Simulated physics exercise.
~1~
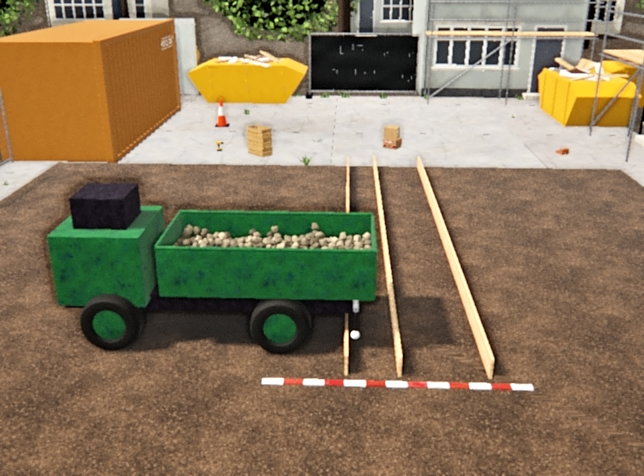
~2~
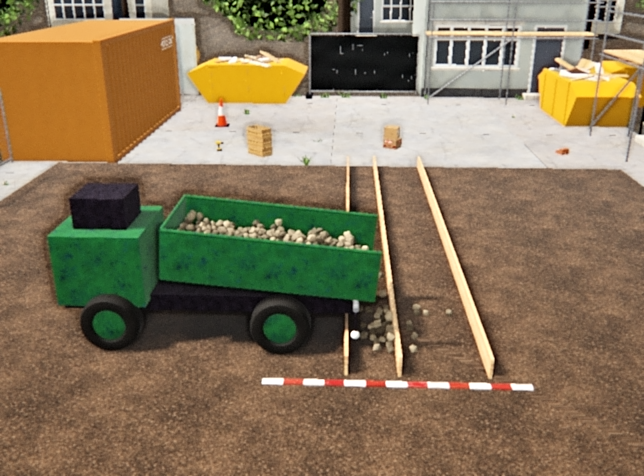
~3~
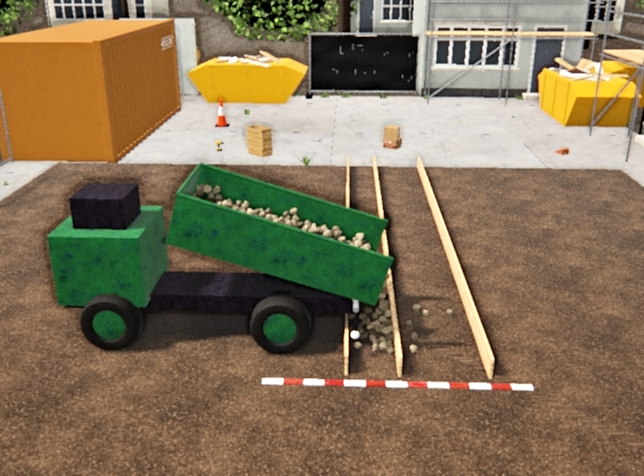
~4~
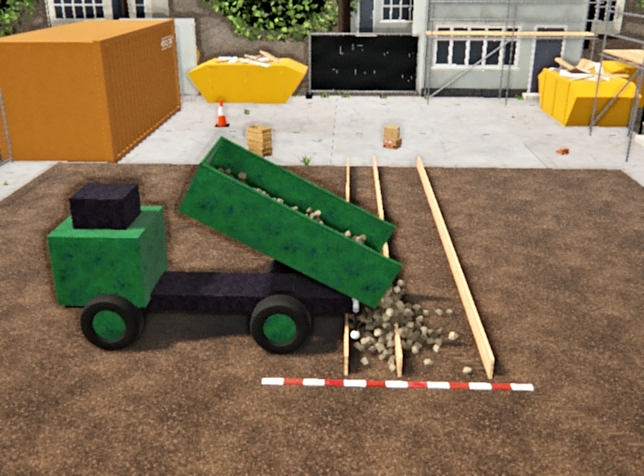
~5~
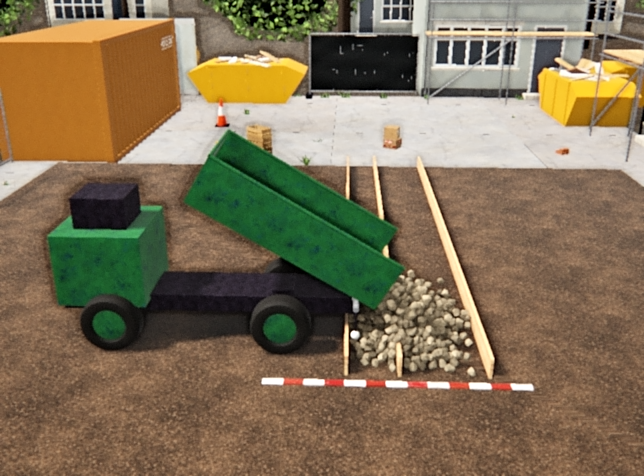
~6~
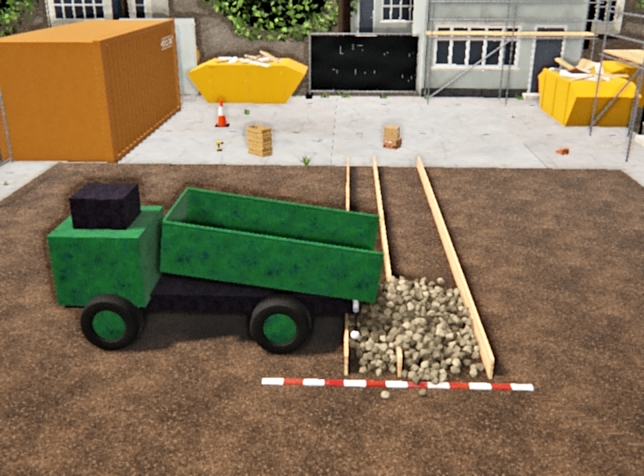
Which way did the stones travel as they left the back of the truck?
They moved to the right, sliding down out of the raised back and onto the ground between the boards.
A green truck tipped up its open back, and pale stones slid out to the right, spilling over the middle board into both bays. The emptied back then lowered most of the way, leaving a heap of stones between the outer boards.
